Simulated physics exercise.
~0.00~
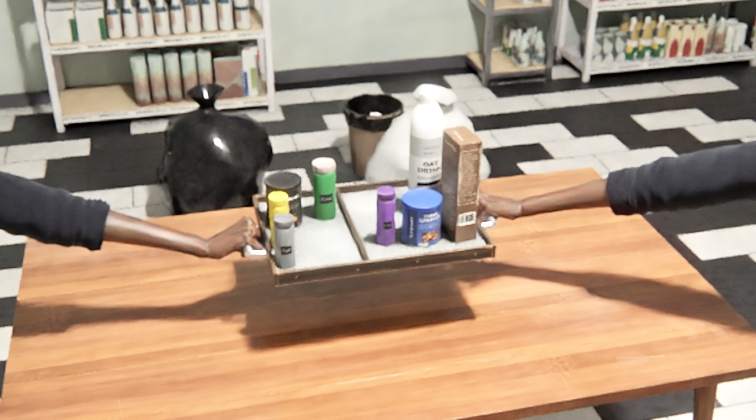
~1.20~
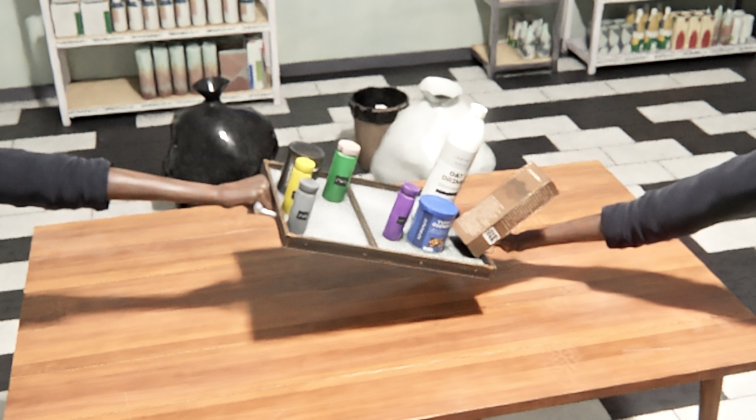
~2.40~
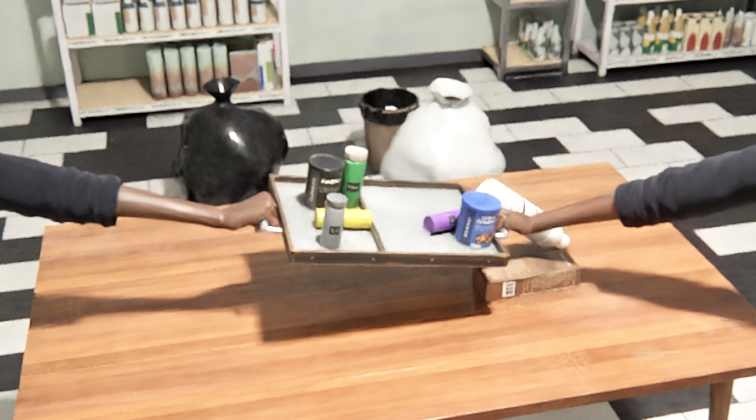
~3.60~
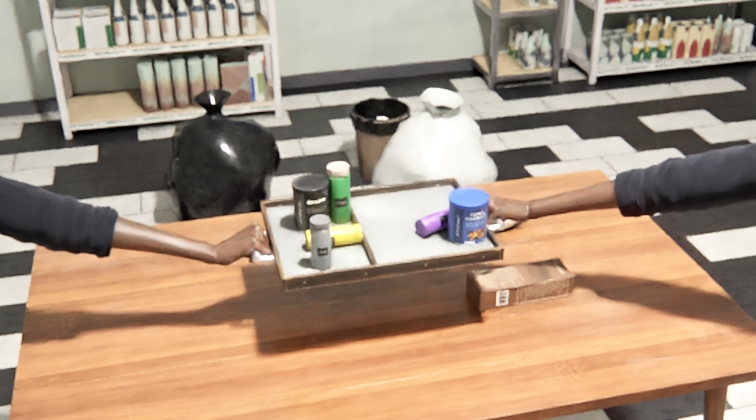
The clip opens with two hands holding a rimmed tray of mixed containers above a wooden table, all of them standing upright. The right edge of the tray dips, and the brown carton and white bottle lean over and slide off that side. The yellow and purple shakers tip onto their sides, while the blue tin shifts to the right but stays standing. The hands then bring the tray back to roughly level. At the end the carton lies on the table, the two toppled shakers rest on the tray, and the green shaker still stands near the black tin.
